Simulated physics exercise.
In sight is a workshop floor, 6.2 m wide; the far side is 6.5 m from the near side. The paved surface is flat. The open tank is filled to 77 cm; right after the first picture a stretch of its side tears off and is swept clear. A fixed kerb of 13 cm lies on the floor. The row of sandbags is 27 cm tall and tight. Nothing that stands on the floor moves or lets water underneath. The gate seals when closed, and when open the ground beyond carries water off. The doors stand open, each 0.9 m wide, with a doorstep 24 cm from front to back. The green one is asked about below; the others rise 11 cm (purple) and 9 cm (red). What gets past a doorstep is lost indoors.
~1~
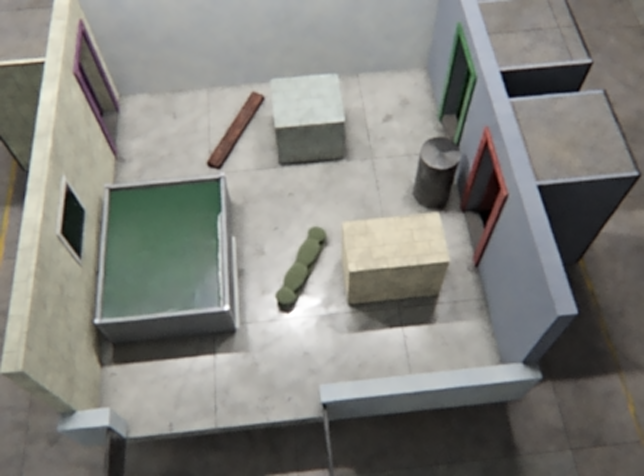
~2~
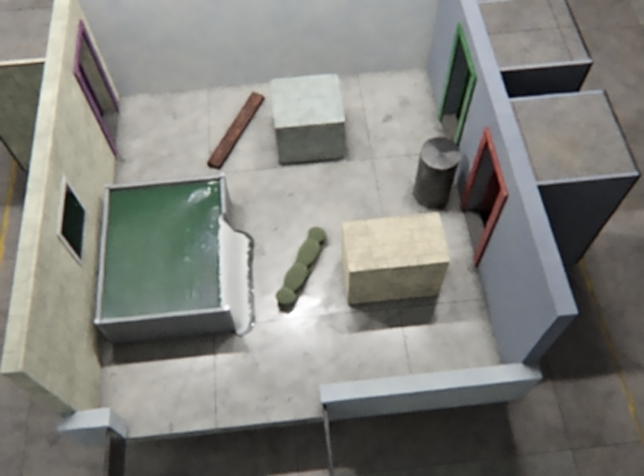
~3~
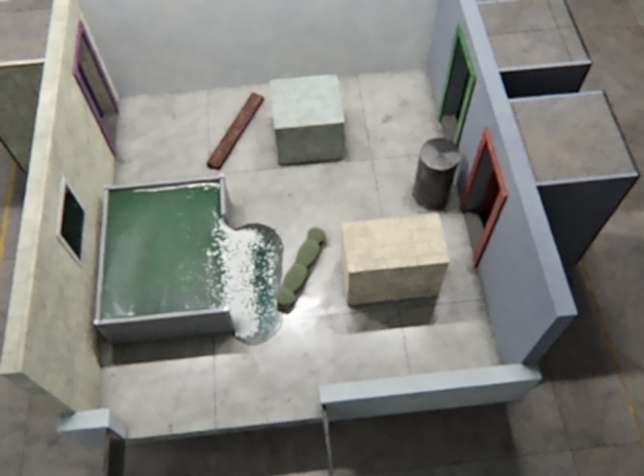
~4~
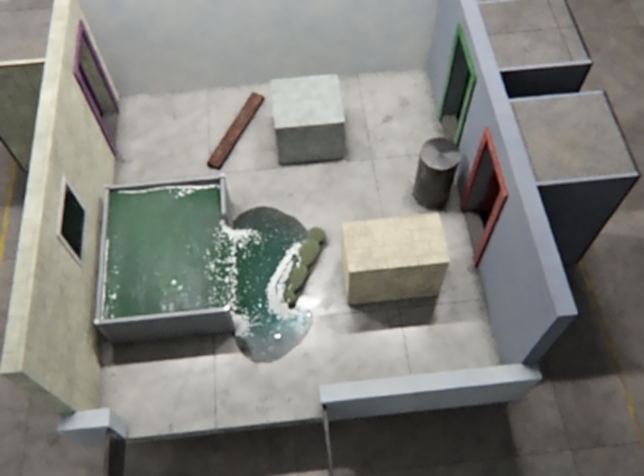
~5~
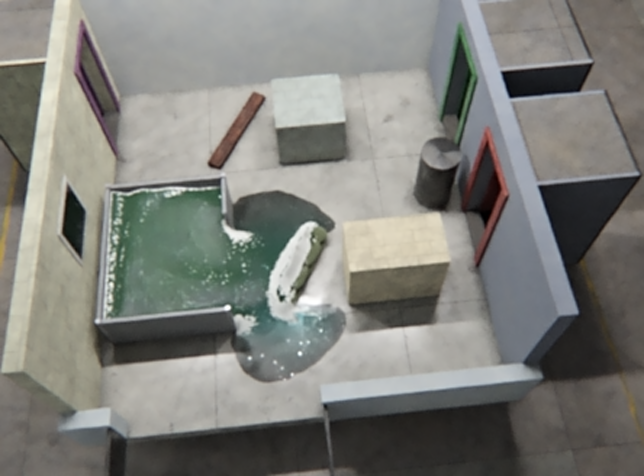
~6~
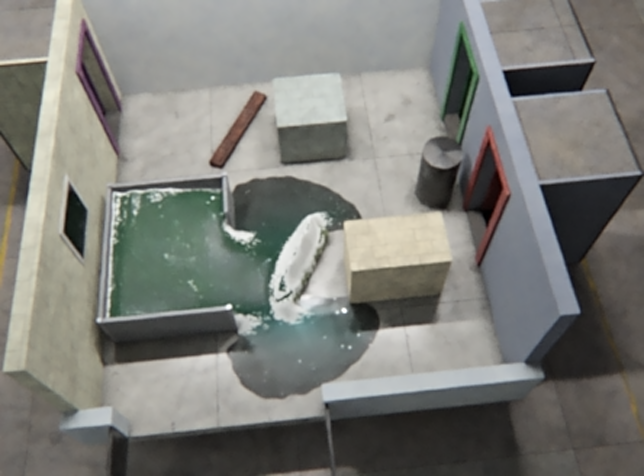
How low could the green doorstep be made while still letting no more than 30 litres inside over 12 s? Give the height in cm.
It would have to be roughly 19 cm high.
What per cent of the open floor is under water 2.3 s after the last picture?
Near 60 per cent is wet.
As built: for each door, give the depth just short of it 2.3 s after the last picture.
Depths in cm: Purple 0, red 12, green 24.
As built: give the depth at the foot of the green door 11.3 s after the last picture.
Roughly 6.5 cm deep.
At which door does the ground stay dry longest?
The purple one.
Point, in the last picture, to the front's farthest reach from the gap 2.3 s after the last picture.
Near (427, 67).
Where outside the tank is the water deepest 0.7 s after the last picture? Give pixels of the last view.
Around (283, 284).
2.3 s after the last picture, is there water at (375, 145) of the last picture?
It is flooded.
Then, 0.7 s after the last picture water covers 40 % of the floor, deepest (52 cm) near (283, 284); it has not reached the green door.
Then, 2.3 s after the last picture water covers 60 % of the floor, deepest (31 cm) near (493, 381); 24 cm at the green door, 9 litres in over its 22 cm doorstep.
Then, 11.3 s after the last picture water covers 90 % of the floor, deepest (12 cm) near (250, 97); 7 cm at the green door, 13 litres in over its 22 cm doorstep.
At the green door as built, the water peaked near 25 cm, 1.9 s after the last picture.
Run again over the same 12 s with other heights there, 56 litres in over 16 cm, 15 litres over 21.5 cm. The limit of 30 litres is kept from about 19 cm up.
